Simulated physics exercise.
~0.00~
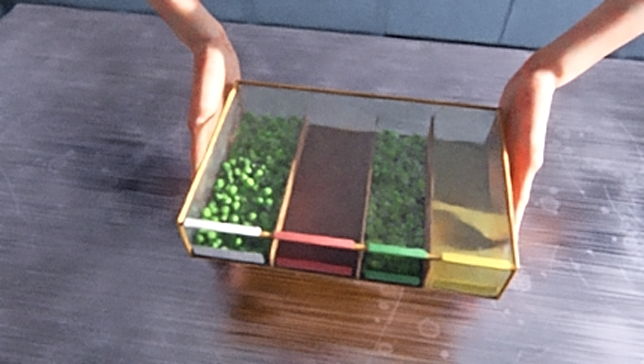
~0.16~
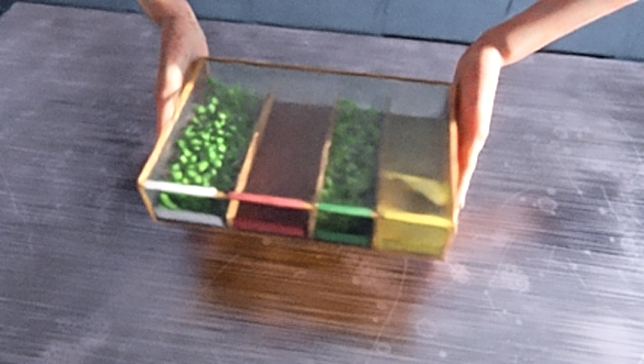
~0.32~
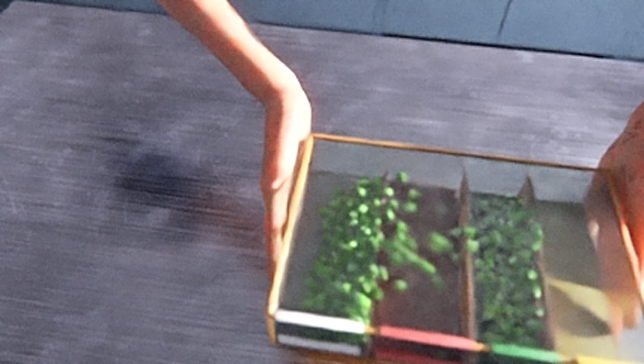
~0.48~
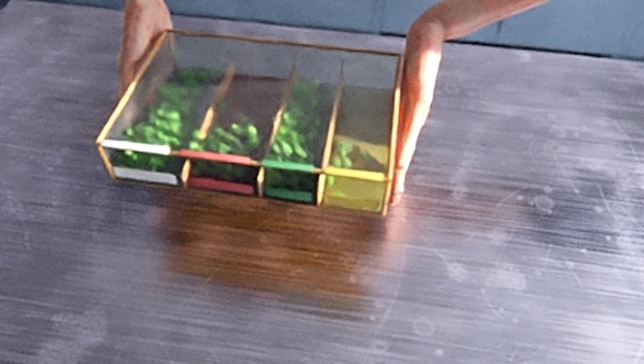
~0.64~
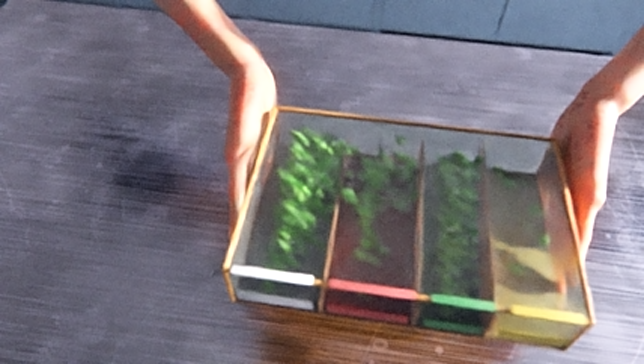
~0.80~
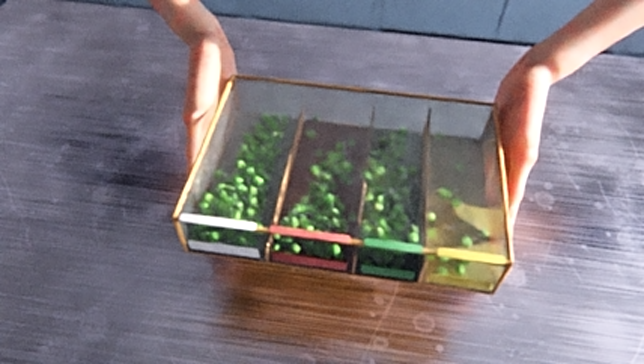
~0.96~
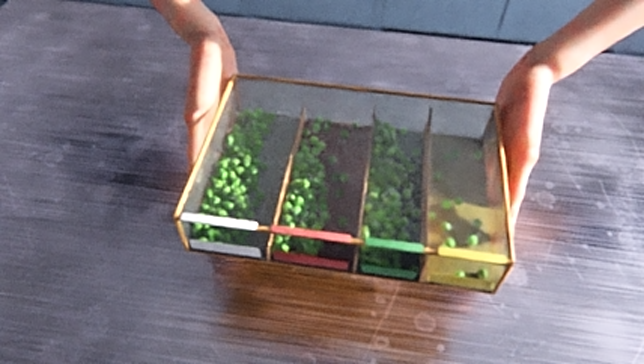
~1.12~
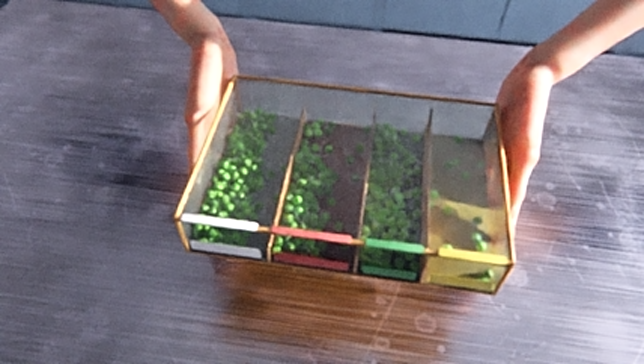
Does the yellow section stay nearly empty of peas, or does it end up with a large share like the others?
The yellow section stays nearly empty, with only a few peas in it. The white, red and green sections each end up with a good share.
